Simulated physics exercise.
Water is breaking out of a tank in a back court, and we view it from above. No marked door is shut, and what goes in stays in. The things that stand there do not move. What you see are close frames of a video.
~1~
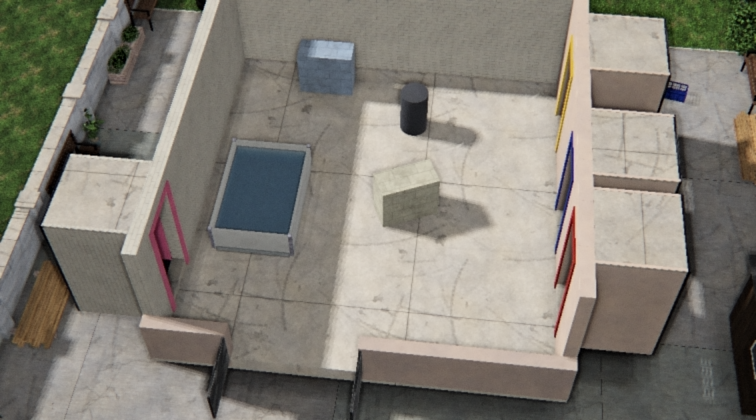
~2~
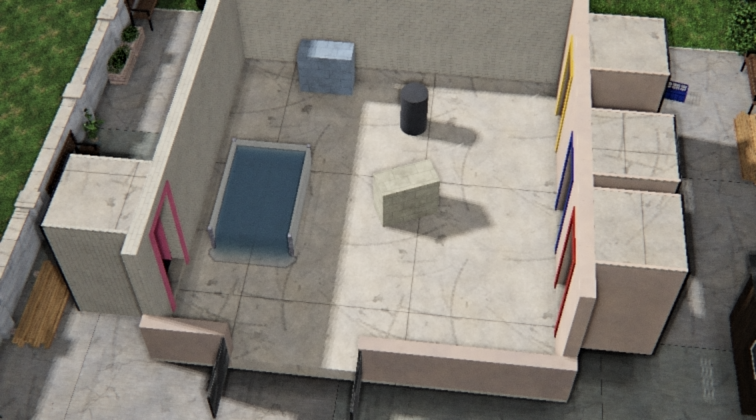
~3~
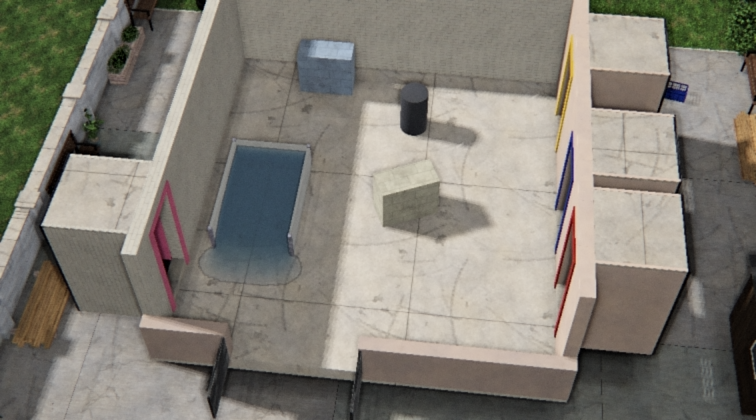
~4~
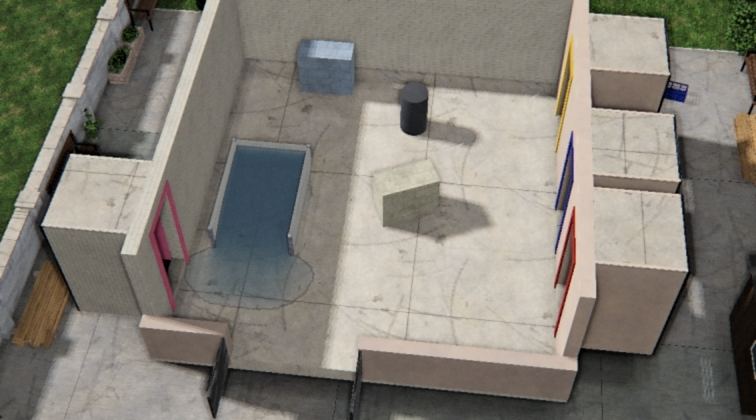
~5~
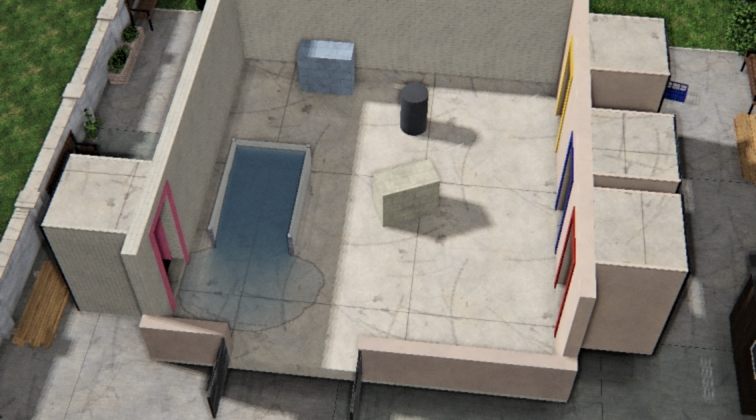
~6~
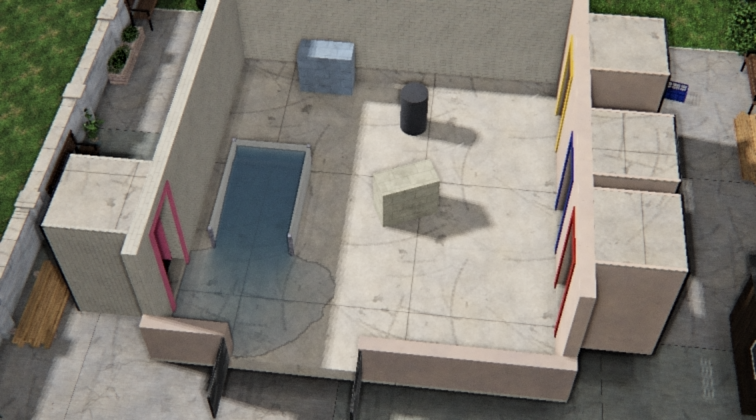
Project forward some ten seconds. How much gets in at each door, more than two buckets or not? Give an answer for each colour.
At the end, blue door: No more than two buckets; red door: No more than two buckets; pink door: No more than two buckets; yellow door: No more than two buckets.
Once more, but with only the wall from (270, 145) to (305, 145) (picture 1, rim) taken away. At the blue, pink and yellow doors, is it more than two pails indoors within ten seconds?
Taking each in turn, the blue falls below the limit, the pink falls below the limit, the yellow overflows.
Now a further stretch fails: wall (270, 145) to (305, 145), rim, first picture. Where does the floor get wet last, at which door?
I'd go with the one in red.
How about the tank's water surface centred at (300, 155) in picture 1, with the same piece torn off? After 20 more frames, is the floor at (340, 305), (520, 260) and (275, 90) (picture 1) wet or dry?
In order: Submerged, untouched, untouched.
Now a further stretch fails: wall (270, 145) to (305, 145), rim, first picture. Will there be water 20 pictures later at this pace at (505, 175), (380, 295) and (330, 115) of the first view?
Taking the spots in turn: Untouched, untouched and swamped.
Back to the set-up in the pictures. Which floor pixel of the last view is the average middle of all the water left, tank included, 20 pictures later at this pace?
I'd mark it close to (250, 275).
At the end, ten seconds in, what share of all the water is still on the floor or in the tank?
Roughly 40 %.
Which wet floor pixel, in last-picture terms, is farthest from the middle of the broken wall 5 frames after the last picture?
My guess is roughly (331, 356).
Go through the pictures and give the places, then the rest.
The first picture shows still water in the open tank at (261, 189).
In the second picture, water pours out at (252, 243) and has run to (291, 261).
In the third picture, water pours out at (252, 245) and has run to (295, 272).
In the fourth picture, the front is at (294, 295), out from the gap at (253, 245).
In the fifth picture, water pours out at (253, 245) and has run to (267, 325).
In the sixth picture, water pours out at (253, 245) and has run to a hidden place.
A moment on, water covers 15 % of the floor; the blue door not reached, the red door not reached, the pink door wet at the sill, nothing in, the yellow door not reached.
Next, water covers 15 % of the floor; the blue door not reached, the red door not reached, the pink door wet at the sill, nothing in, the yellow door not reached.
Then, water covers 15 % of the floor; the blue door not reached, the red door not reached, the pink door under two buckets in, the yellow door not reached.
Later, water covers 30 % of the floor; the blue door not reached, the red door not reached, the pink door under two buckets in, the yellow door not reached.
In the end, water covers 35 % of the floor; the blue door wet at the sill, nothing in, the red door wet at the sill, nothing in, the pink door under two buckets in, the yellow door not reached.
